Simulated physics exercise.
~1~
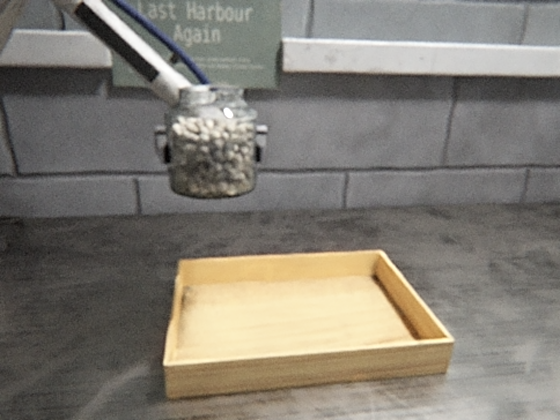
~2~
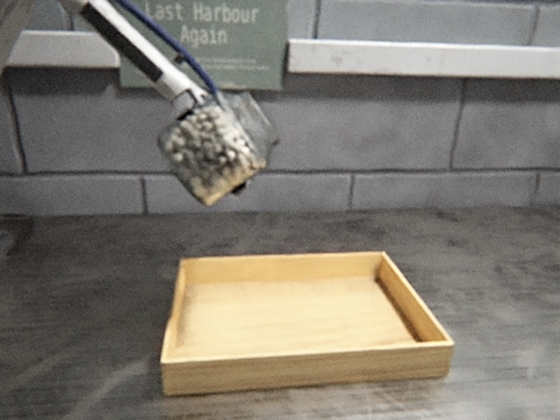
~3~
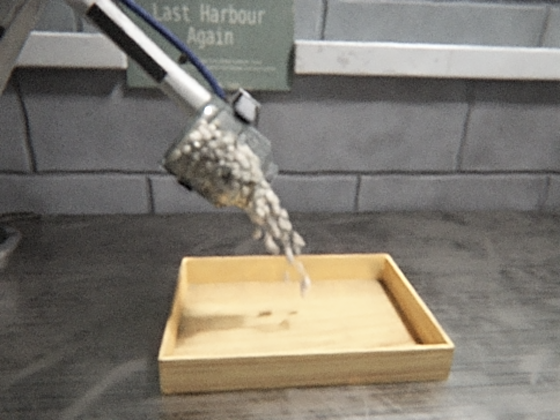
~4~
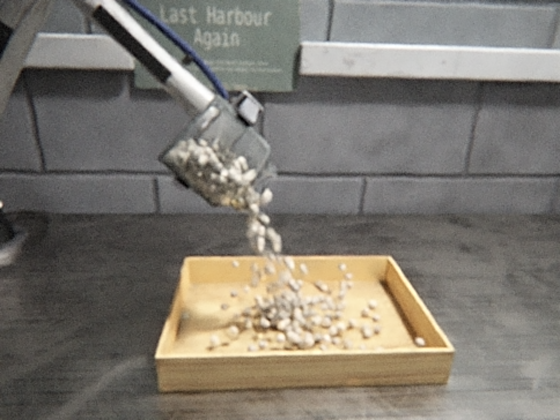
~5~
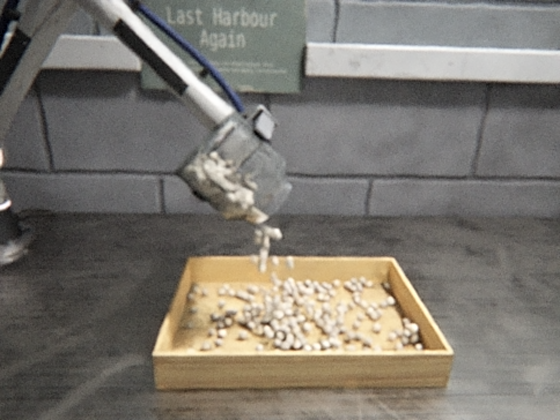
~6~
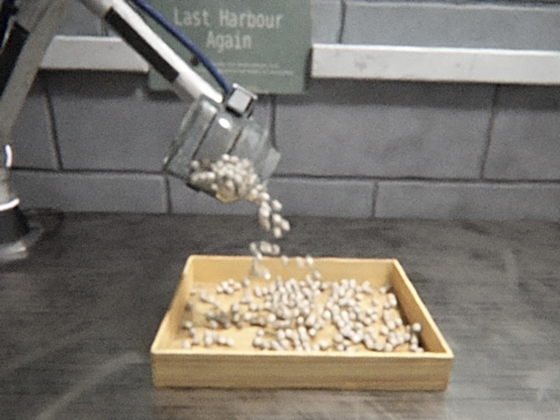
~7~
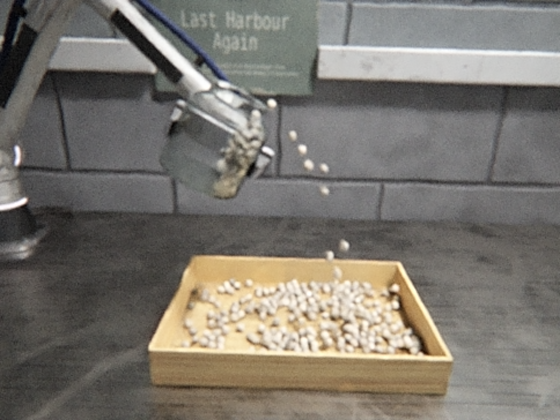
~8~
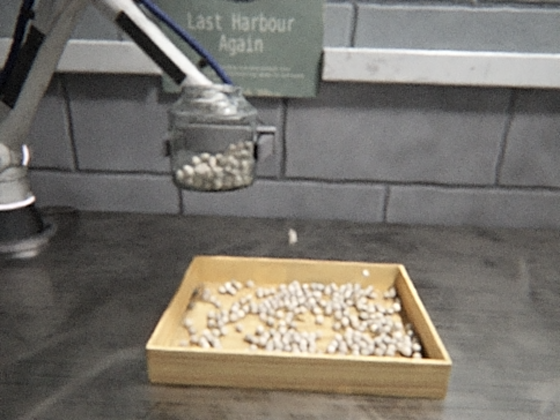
We see a robotic arm tip a clear jar of small pale beads over a shallow wooden tray, sending them spilling down and spreading across it, then swing the jar upright again, with most beads in the tray and some still in the jar.
